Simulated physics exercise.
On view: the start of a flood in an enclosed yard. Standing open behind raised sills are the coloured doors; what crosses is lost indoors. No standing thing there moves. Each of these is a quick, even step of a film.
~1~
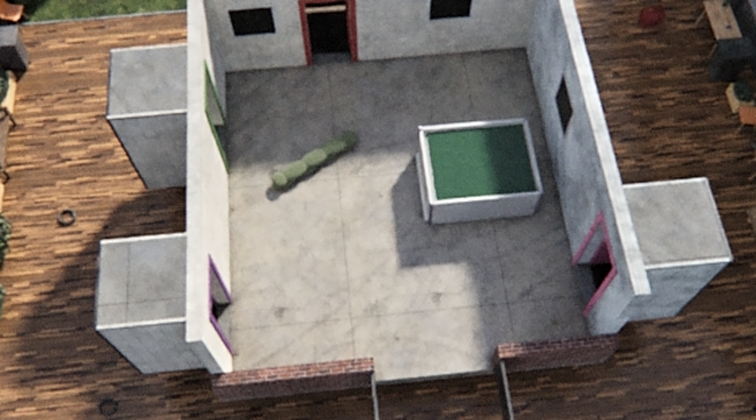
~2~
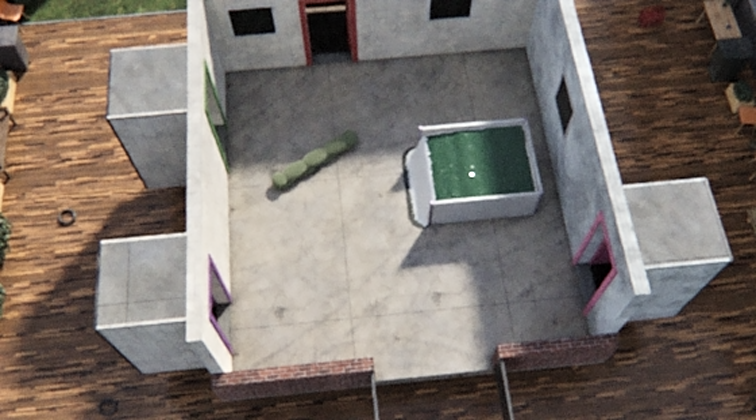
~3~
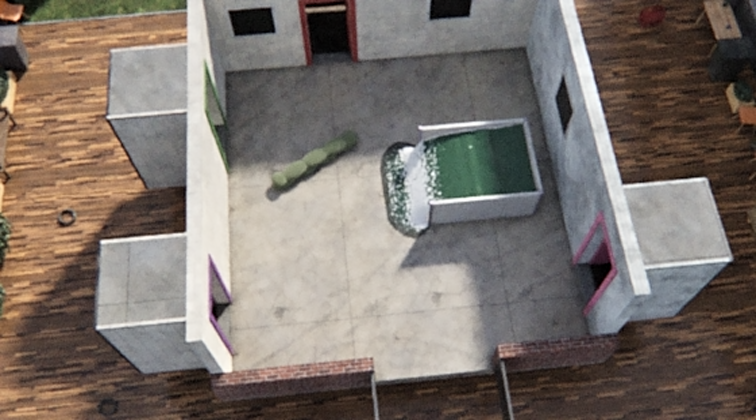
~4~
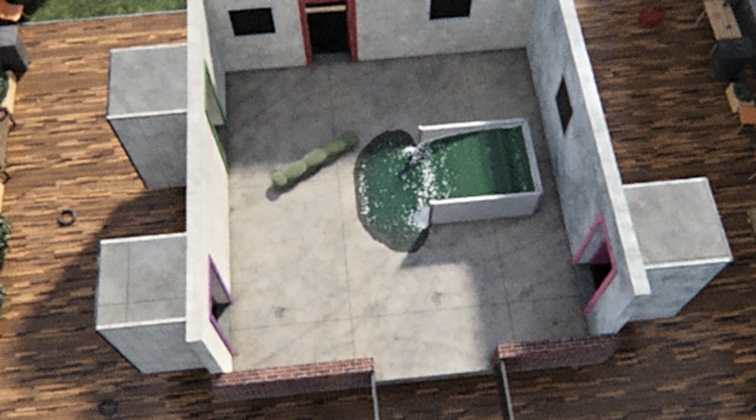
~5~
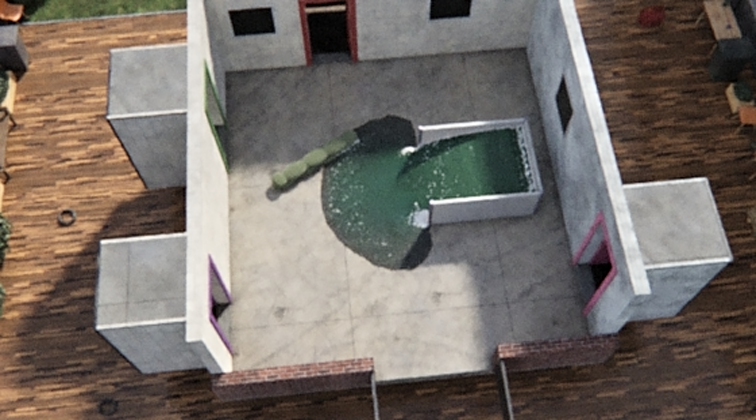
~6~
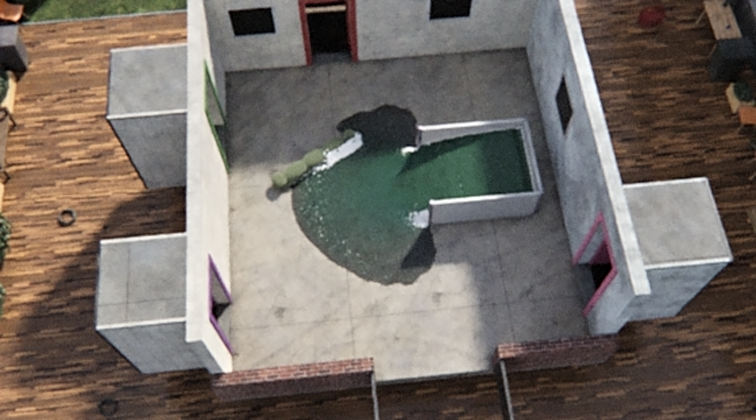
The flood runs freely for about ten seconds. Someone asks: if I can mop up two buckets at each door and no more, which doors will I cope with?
The red door: Too much for you; the pink door: You will cope; the purple door: Too much for you; the green door: You will cope.
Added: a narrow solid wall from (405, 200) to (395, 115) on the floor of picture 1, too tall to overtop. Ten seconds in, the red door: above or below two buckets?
My reading: The red one lets less in.
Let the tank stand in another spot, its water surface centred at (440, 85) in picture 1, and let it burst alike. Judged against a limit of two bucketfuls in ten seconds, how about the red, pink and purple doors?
Lab note - red door: Above the limit; pink door: Short of the limit; purple door: Above the limit.
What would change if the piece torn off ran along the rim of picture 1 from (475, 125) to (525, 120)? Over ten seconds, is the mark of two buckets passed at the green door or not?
I'd say the green door stays within the limit.
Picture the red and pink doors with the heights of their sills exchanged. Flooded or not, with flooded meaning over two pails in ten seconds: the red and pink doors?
Result - red doesn't reach it, pink gets too much.
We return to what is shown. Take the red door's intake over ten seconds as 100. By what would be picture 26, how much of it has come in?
The figure is near 65 per cent.
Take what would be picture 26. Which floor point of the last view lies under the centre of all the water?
That comes out near (329, 234).
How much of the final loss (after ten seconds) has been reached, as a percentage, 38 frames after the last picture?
Close to 65 per cent, I'd say.
A moment on, water covers 30 % of the floor; the red door not reached, the pink door not reached, the purple door not reached, the green door not reached.
Next, water covers 50 % of the floor; the red door under two buckets in, the pink door not reached, the purple door under two buckets in, the green door wet at the sill, nothing in.
Then, water covers 50 % of the floor; the red door over two buckets in, the pink door not reached, the purple door over two buckets in, the green door wet at the sill, nothing in.
Later, water covers 85 % of the floor; the red door over two buckets in, the pink door wet at the sill, nothing in, the purple door far over two buckets in, the green door wet at the sill, nothing in.
In the end, water covers 95 % of the floor; the red door over two buckets in, the pink door wet at the sill, nothing in, the purple door far over two buckets in, the green door wet at the sill, nothing in.
